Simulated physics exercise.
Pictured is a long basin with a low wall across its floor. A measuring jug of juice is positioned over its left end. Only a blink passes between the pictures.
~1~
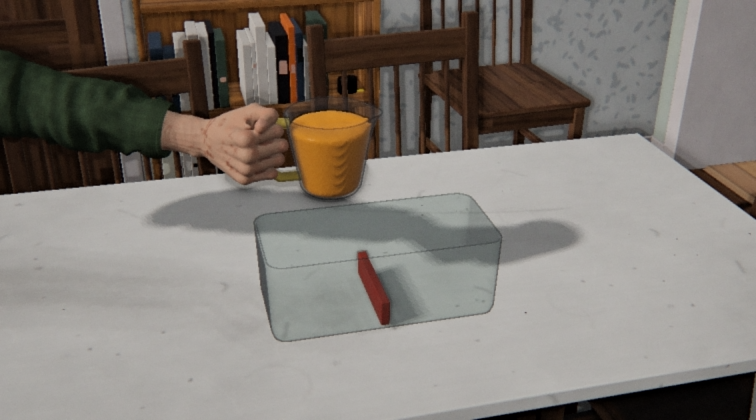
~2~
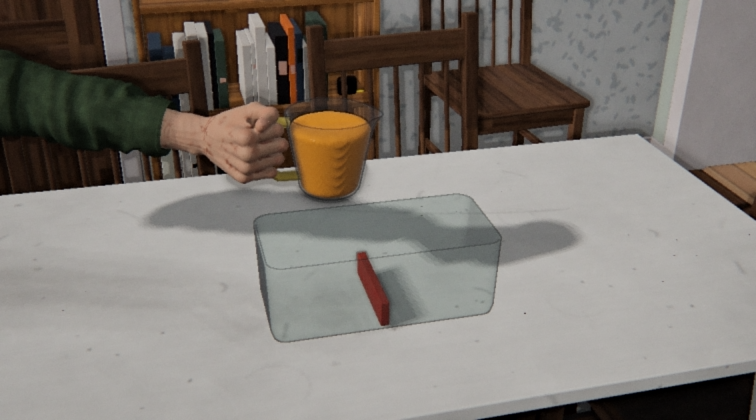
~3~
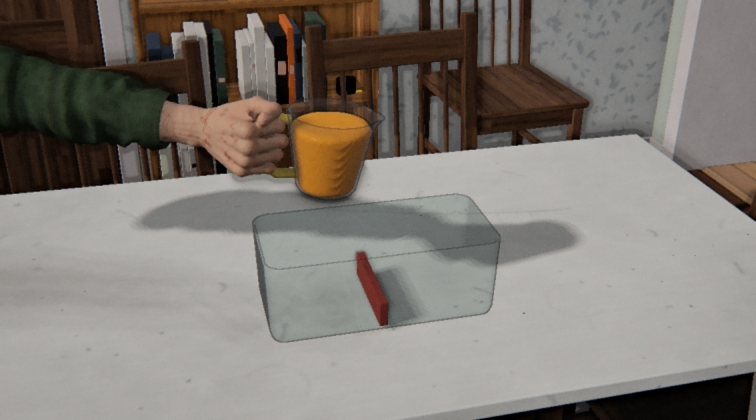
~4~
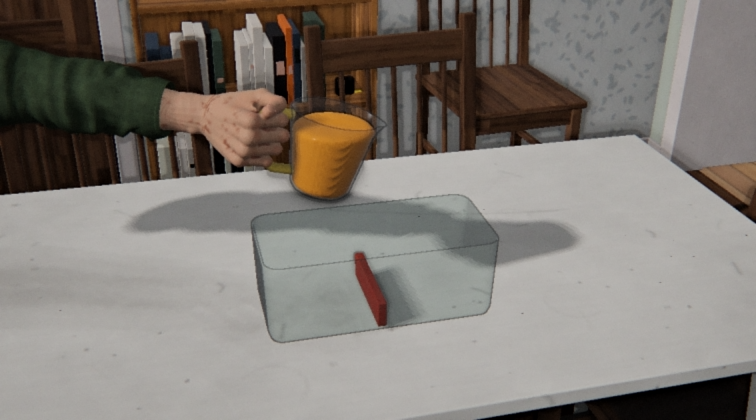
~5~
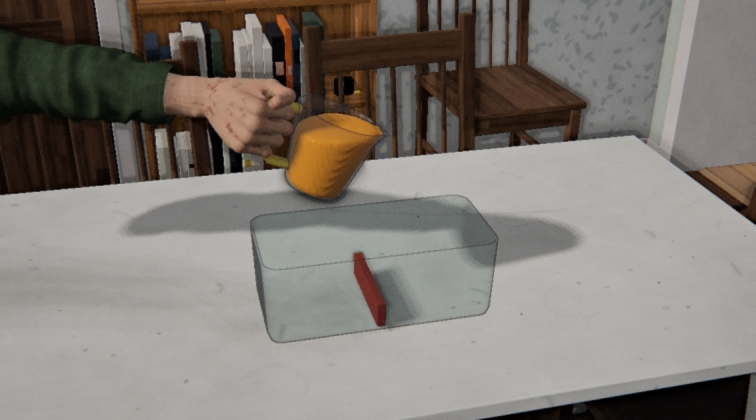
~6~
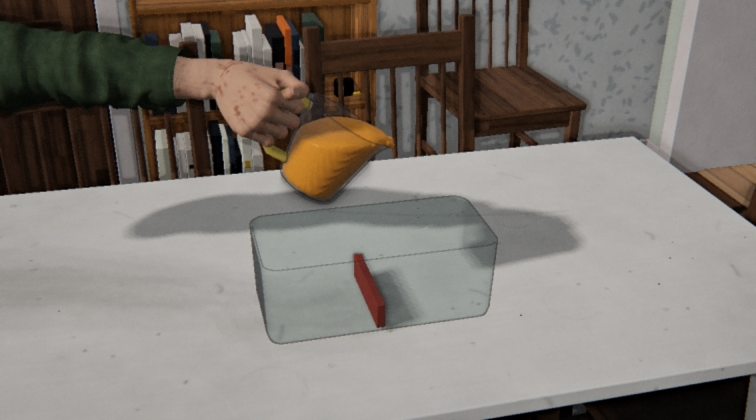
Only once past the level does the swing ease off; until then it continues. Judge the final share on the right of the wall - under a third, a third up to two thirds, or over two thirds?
The share right of the wall fails to stay within two thirds.
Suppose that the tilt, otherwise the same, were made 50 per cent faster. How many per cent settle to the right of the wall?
I'd say close to 85 per cent.
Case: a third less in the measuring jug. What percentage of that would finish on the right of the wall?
Estimated share: Close to 95 per cent.
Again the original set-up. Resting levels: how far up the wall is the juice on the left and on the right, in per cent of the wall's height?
Left side 0 percent, right side 60 percent.
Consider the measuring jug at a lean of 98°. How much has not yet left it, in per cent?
40 per cent, roughly.
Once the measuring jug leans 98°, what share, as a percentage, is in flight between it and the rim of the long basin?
Estimate: Some 25 per cent.
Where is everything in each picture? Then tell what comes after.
The first picture shows tilt 0°; pouring edge (382, 110); surface from (289, 126) to (369, 120); the long basin's rim runs from (260, 243) to (486, 217); the wall's top is at (373, 277).
The second picture shows tilt 2°; pouring edge (383, 111); surface from (289, 127) to (369, 121).
The third picture shows tilt 6°; pouring edge (385, 115); surface from (290, 126) to (370, 122).
The fourth picture shows tilt 13°; pouring edge (386, 122); surface from (292, 125) to (374, 125).
The fifth picture shows tilt 23°; pouring edge (389, 132); surface from (295, 131) to (380, 126).
The sixth picture shows tilt 34°; pouring edge (390, 145); surface from (293, 136) to (386, 137); 2 per cent is over the edge.
A moment on, the tilt is 98° and 38 per cent is still to pour, 0 is left of the wall and 37 right of it.
Next, the tilt is 114° and 2 per cent is still to pour, 6 is left of the wall and 88 right of it.
Then the tilt is 114° and 0 per cent is still to pour, 7 is left of the wall and 92 right of it.
Later the tilt is 114° and 0 per cent is still to pour, 7 is left of the wall and 92 right of it.
Finally, 7 per cent lies left of the wall, 92 right of it and 1 outside.
